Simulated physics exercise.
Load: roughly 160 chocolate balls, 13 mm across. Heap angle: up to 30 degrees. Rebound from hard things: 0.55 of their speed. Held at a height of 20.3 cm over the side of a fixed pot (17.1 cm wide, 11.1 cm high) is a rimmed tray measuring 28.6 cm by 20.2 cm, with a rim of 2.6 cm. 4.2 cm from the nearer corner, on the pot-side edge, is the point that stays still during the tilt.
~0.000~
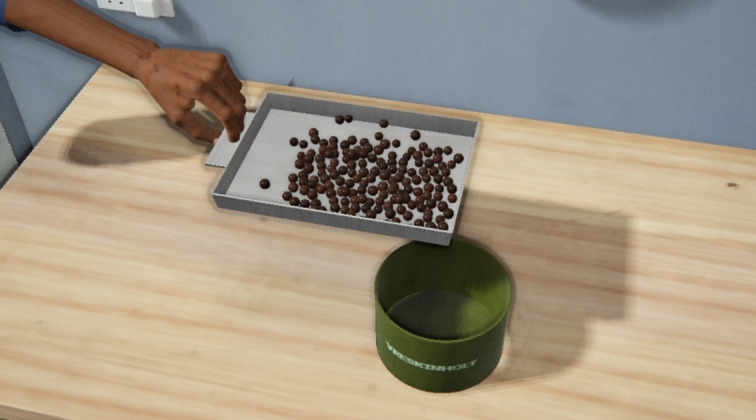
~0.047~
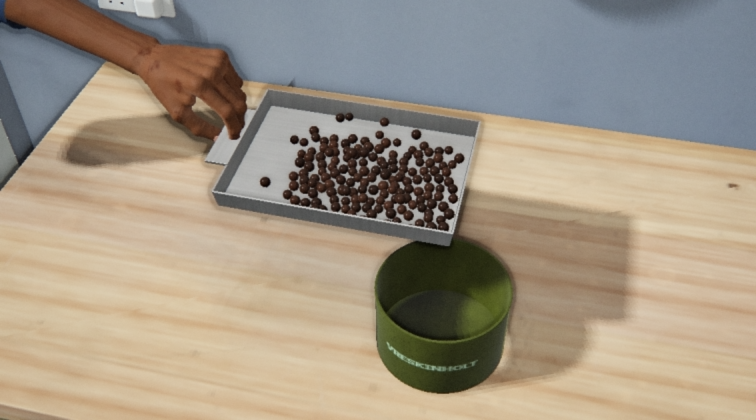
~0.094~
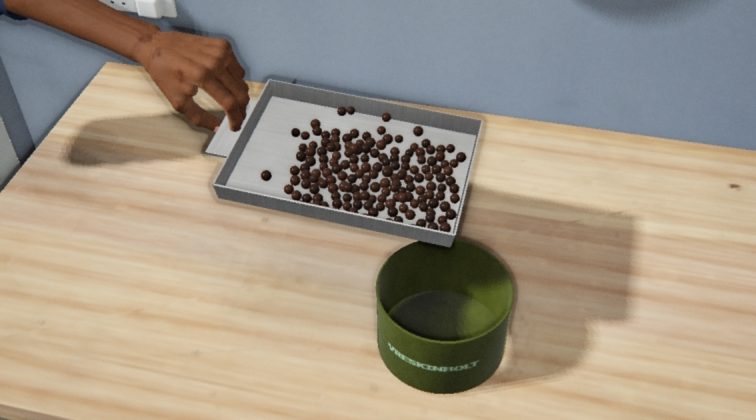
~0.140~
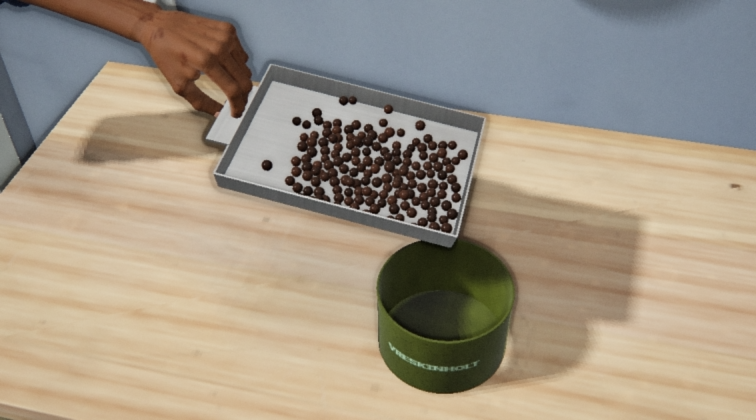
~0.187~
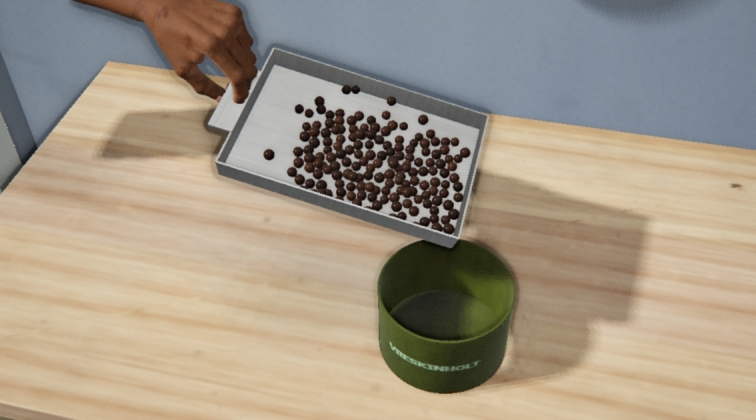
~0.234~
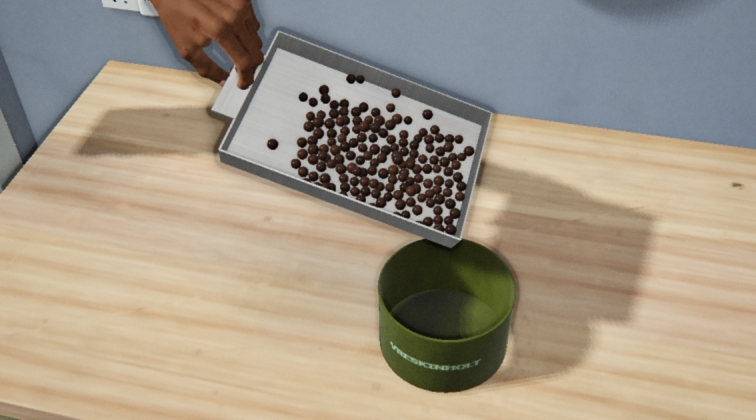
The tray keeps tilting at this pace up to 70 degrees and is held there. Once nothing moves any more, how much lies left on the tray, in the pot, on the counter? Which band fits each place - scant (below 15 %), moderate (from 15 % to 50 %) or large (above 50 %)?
Tray: Will probably see over half the pieces; pot: Will probably see a small number; counter: Will probably see a small number.
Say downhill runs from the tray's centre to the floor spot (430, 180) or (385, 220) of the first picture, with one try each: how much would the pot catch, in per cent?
0 and 5 %.
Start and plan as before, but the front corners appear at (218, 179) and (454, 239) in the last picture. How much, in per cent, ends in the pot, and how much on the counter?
In the pot: 5 per cent; on the counter: 0 per cent.
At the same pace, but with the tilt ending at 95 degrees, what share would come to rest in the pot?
It would land at about 45 percent.
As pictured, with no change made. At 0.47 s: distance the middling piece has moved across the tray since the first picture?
Displacement on the tray: Roughly 2 cm.
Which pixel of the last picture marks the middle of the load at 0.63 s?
Estimated centre of load: Around (441, 163).
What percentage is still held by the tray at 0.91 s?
Something like 95 percent, roughly.
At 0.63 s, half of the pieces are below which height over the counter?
About 28 cm.
After 0.47 s, tilt 45 degrees; the tray holds 100 %, the pot 0 %.
After 0.63 s, tilt 62 degrees; the tray holds 100 %, the pot 0 %.
After 0.91 s, tilt 70 degrees; the tray holds 95 %, the pot 0 %.
In the end, at 2.0 s, tray 95 %, pot 5 %, counter 5 %.
